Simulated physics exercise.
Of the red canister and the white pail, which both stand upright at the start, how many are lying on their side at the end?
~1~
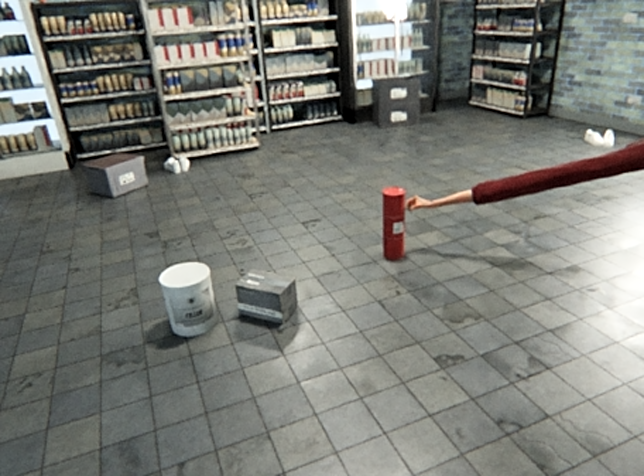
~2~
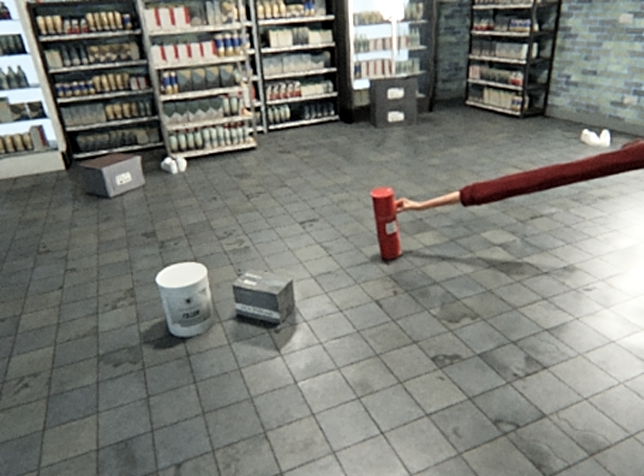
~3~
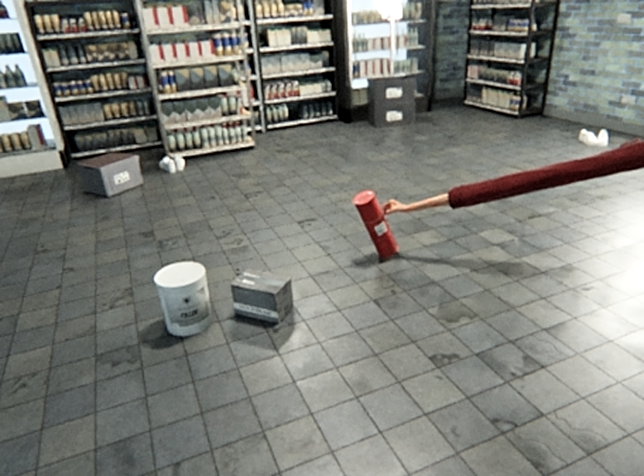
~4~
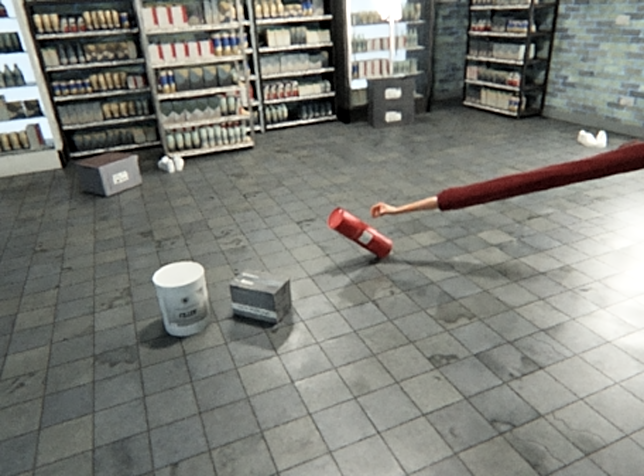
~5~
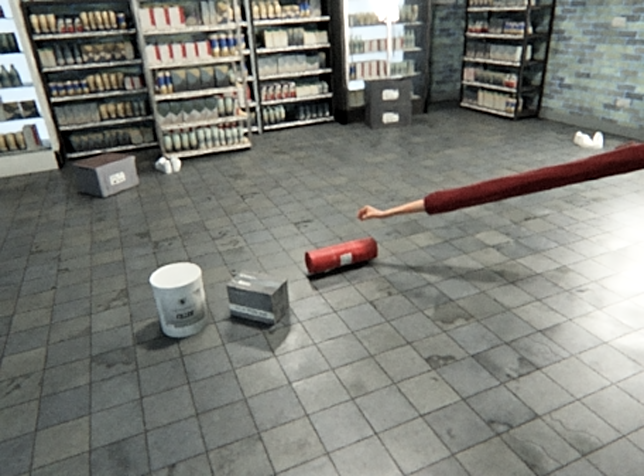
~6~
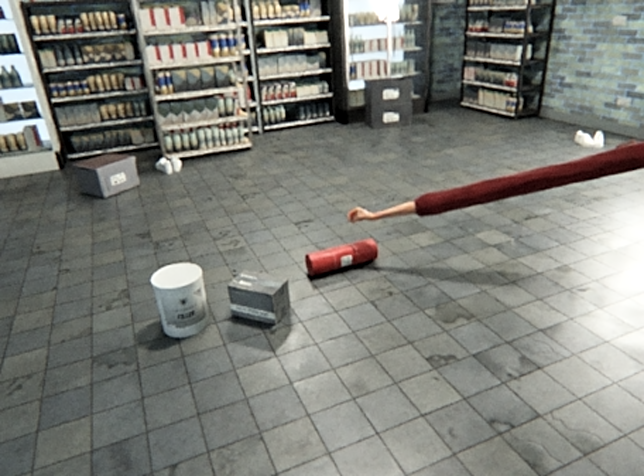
One of them is lying on its side at the end, the red canister, while the white pail is still standing.
